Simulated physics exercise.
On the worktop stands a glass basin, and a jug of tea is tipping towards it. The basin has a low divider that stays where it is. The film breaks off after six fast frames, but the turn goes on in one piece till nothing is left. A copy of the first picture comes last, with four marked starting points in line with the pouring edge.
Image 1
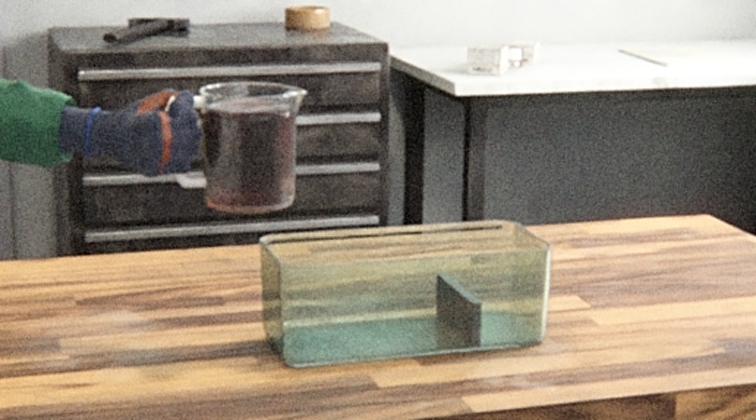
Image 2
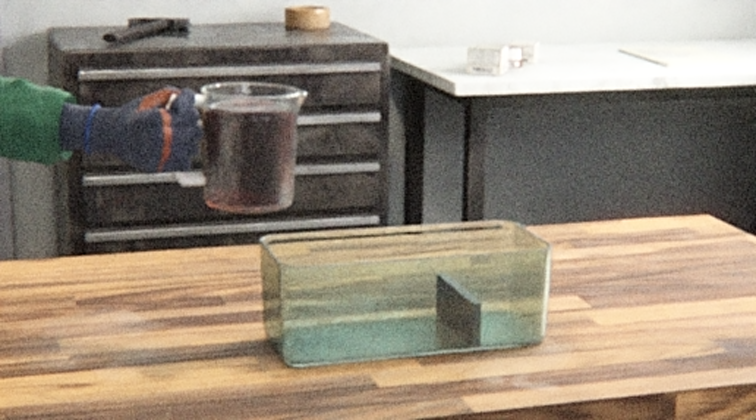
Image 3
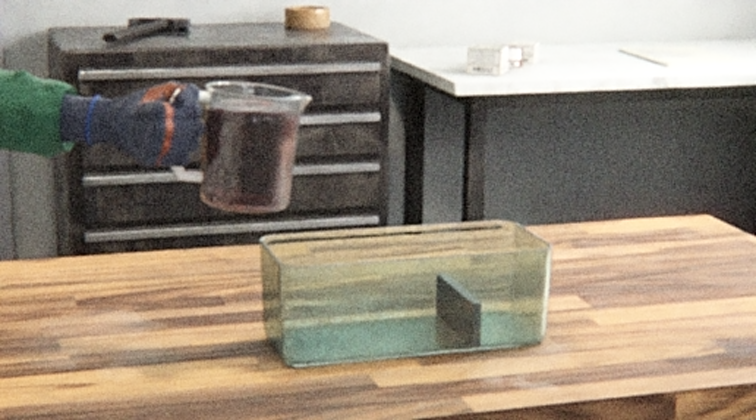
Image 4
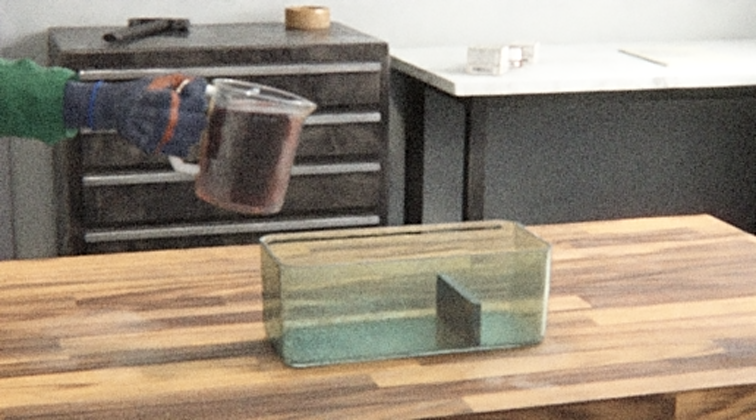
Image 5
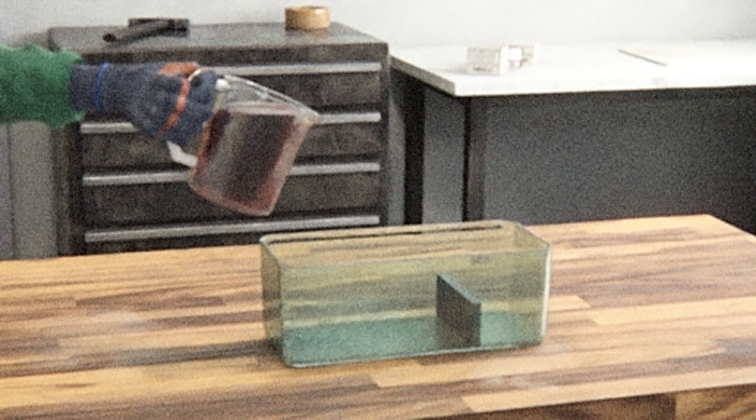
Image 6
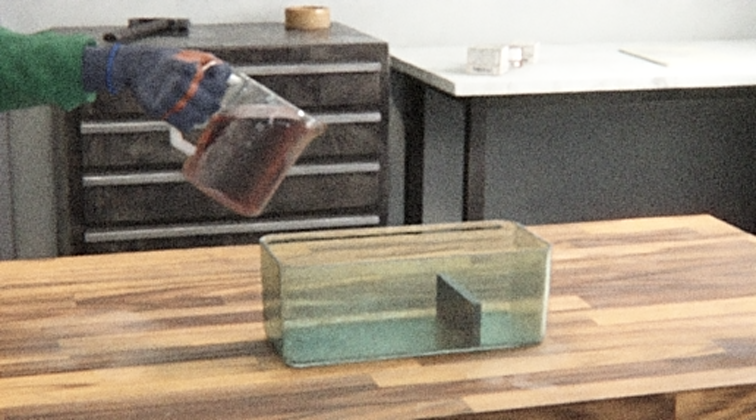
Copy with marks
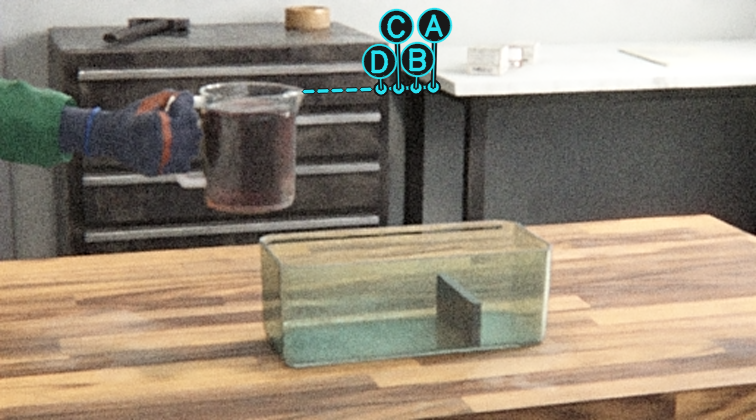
A gloved hand in a green sleeve holds a clear jug of dark reddish-brown tea at the left, seen from a still, slightly raised view of a workshop. Below it, a greenish glass basin with a short dark wall inside stands on a striped wooden worktop, before dark drawers and a white-topped bench. The hand holds the jug upright, then tilts it steadily rightward until tea reaches its lip.
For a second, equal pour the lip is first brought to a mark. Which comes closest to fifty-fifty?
C is best.
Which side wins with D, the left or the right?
The left side.
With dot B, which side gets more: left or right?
More ends on the right.
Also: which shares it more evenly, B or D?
That is dot B.
On the marked copy, A at (433, 87); B at (415, 87); C at (398, 88); D at (381, 88).
For dot A, about 30 % ends left of the wall and 68 % right of it.
For dot B, about 23 % ends left of the wall and 75 % right of it; 3 % is lost outside.
For dot C, about 57 % ends left of the wall and 42 % right of it.
For dot D, about 90 % ends left of the wall and 7 % right of it; 3 % is lost outside.
